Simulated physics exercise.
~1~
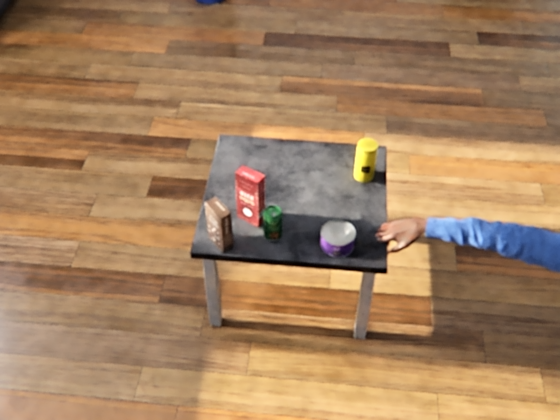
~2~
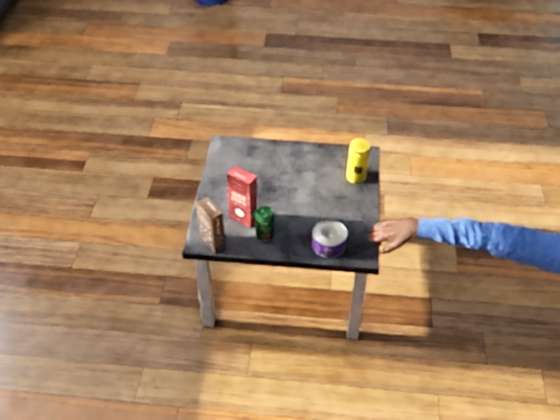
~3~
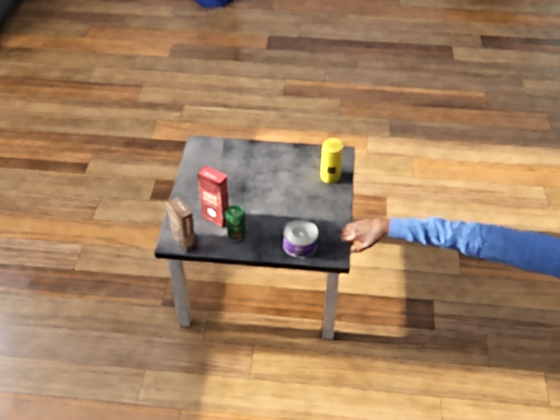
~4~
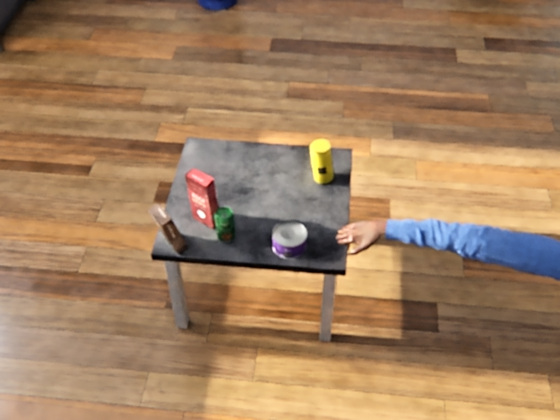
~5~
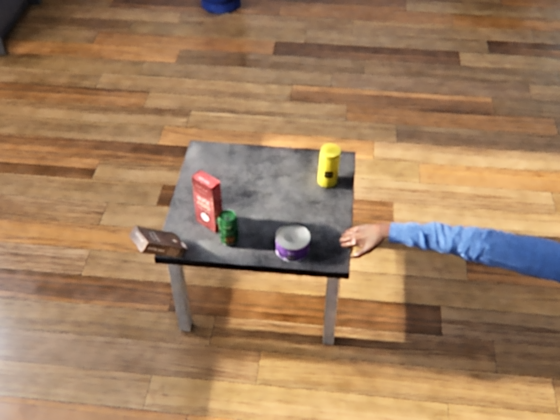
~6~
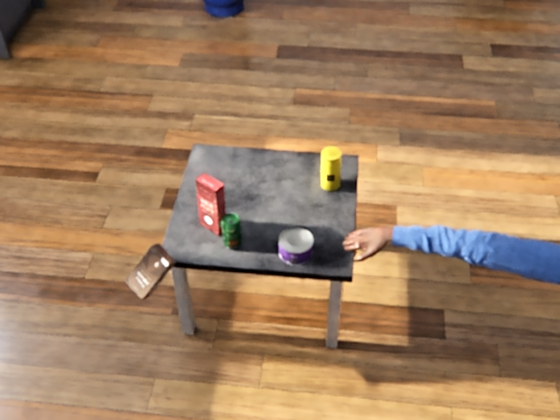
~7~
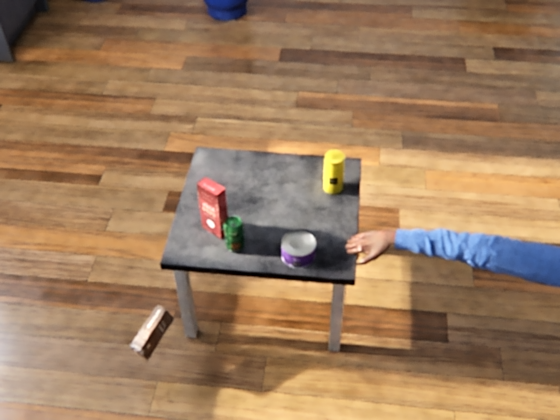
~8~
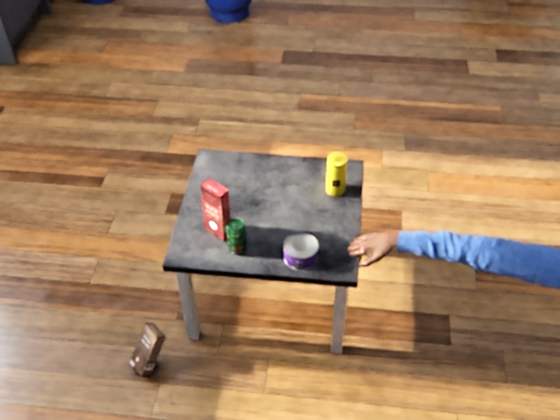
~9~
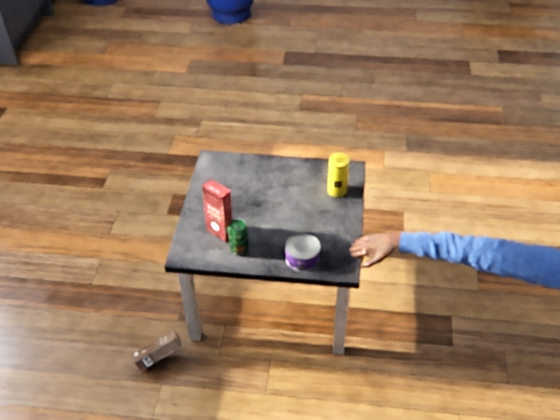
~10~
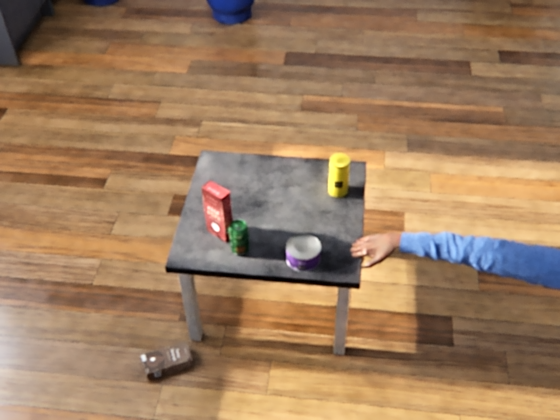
Side table with a hand at its right edge jerking left, a brown packet tipping off onto the floor, other items staying on top.
